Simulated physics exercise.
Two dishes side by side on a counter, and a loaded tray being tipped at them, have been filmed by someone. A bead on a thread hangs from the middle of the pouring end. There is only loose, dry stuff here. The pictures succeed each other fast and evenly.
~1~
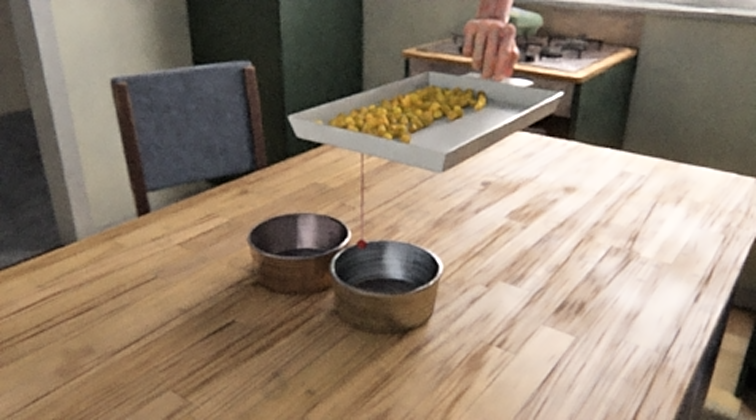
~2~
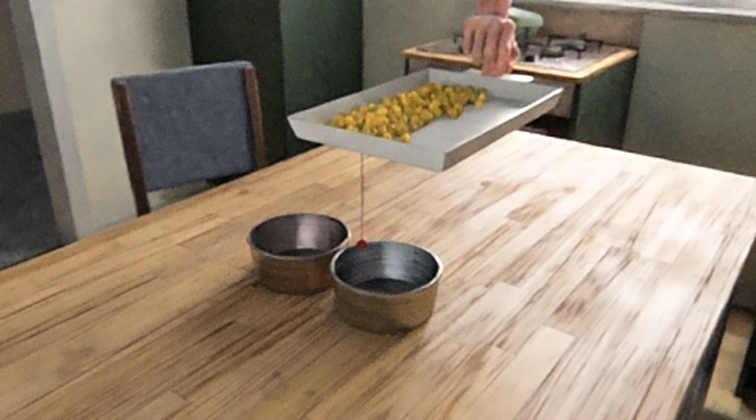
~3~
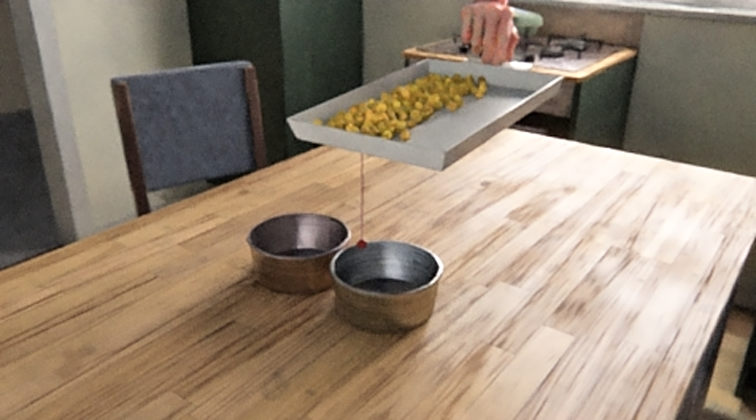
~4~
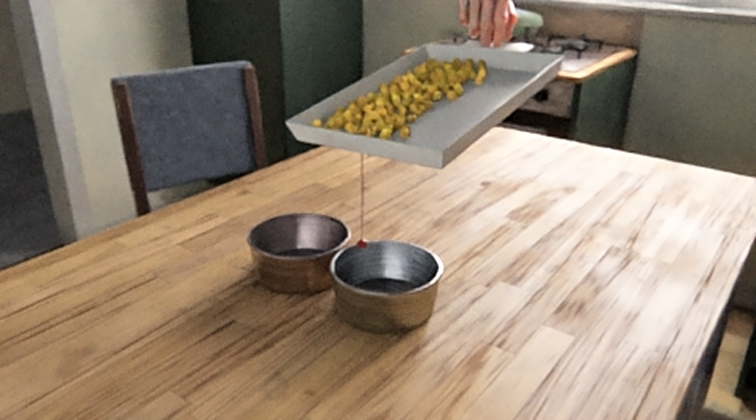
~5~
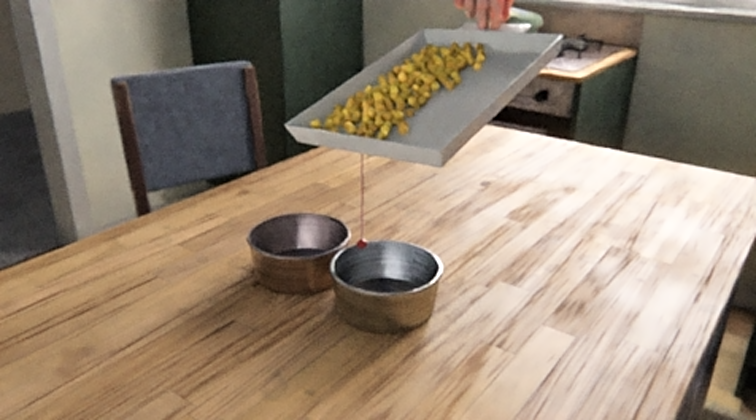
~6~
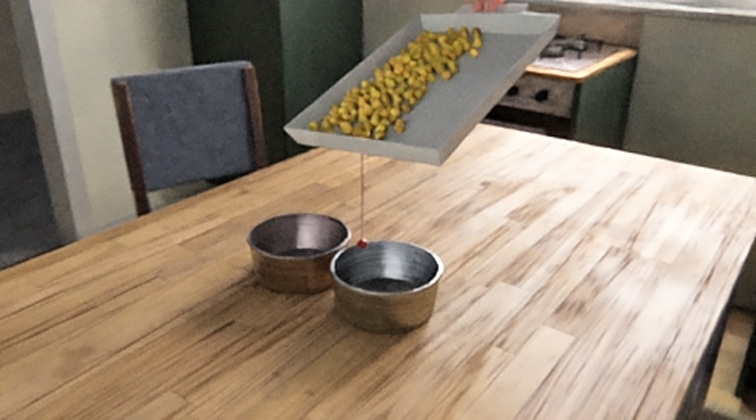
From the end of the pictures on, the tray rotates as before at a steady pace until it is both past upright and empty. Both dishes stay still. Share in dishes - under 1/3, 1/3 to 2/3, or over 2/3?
Lands mid-range.
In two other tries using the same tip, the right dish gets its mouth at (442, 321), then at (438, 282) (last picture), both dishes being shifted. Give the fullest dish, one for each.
Case one: The leftmost one; case two: The leftmost one.
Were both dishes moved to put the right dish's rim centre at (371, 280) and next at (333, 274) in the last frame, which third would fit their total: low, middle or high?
The earlier try, beyond two thirds; the later try, beyond two thirds.
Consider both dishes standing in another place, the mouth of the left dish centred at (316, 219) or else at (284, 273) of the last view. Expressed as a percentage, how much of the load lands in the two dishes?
It works out to 0 percent and then 60 percent.
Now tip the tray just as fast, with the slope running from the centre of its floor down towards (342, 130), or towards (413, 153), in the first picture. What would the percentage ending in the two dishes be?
Shares: 100 %, then 30 %.
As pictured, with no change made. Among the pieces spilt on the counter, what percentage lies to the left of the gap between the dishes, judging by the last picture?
About 90 per cent.
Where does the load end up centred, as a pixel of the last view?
Last view, centre at rest - approx. (289, 278).
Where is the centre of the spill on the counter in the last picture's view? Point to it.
It's centred close to pixel (255, 324).
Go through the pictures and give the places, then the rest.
Corners of the pouring end (297, 116) and (443, 150), level; middle of the load (407, 111), puffed corn balls; left dish (265, 268); right dish (353, 305); bead on its thread (362, 244), in the first frame.
Corners of the pouring end (296, 116) and (442, 149), level; middle of the load (407, 109), in the second frame.
Corners of the pouring end (295, 118) and (441, 148), tipped barely, lowest at the left corner; middle of the load (407, 104), in the third frame.
Corners of the pouring end (294, 120) and (440, 147), tipped a little, lowest at the left corner; middle of the load (406, 95), in the fourth frame.
Corners of the pouring end (293, 123) and (438, 146), tipped a little, lowest at the left corner; middle of the load (404, 87), in the fifth frame.
Corners of the pouring end (292, 125) and (436, 145), tipped clearly, lowest at the left corner; middle of the load (400, 80); left dish (265, 268); right dish (353, 305), in the sixth frame.
Just after the last frame, tray tipped steeply; almost all on the tray; just a few in the air.
A moment on, tray tipped past a quarter turn; roughly a quarter on the tray; just a few in the right dish; roughly a third in the left dish; roughly a quarter outside both; roughly a quarter in the air.
Further on, tray tipped past a quarter turn; just a few in the right dish; roughly half in the left dish; roughly half outside both.
When it is over, tray tipped past a quarter turn; just a few in the right dish; roughly half in the left dish; roughly half outside both.
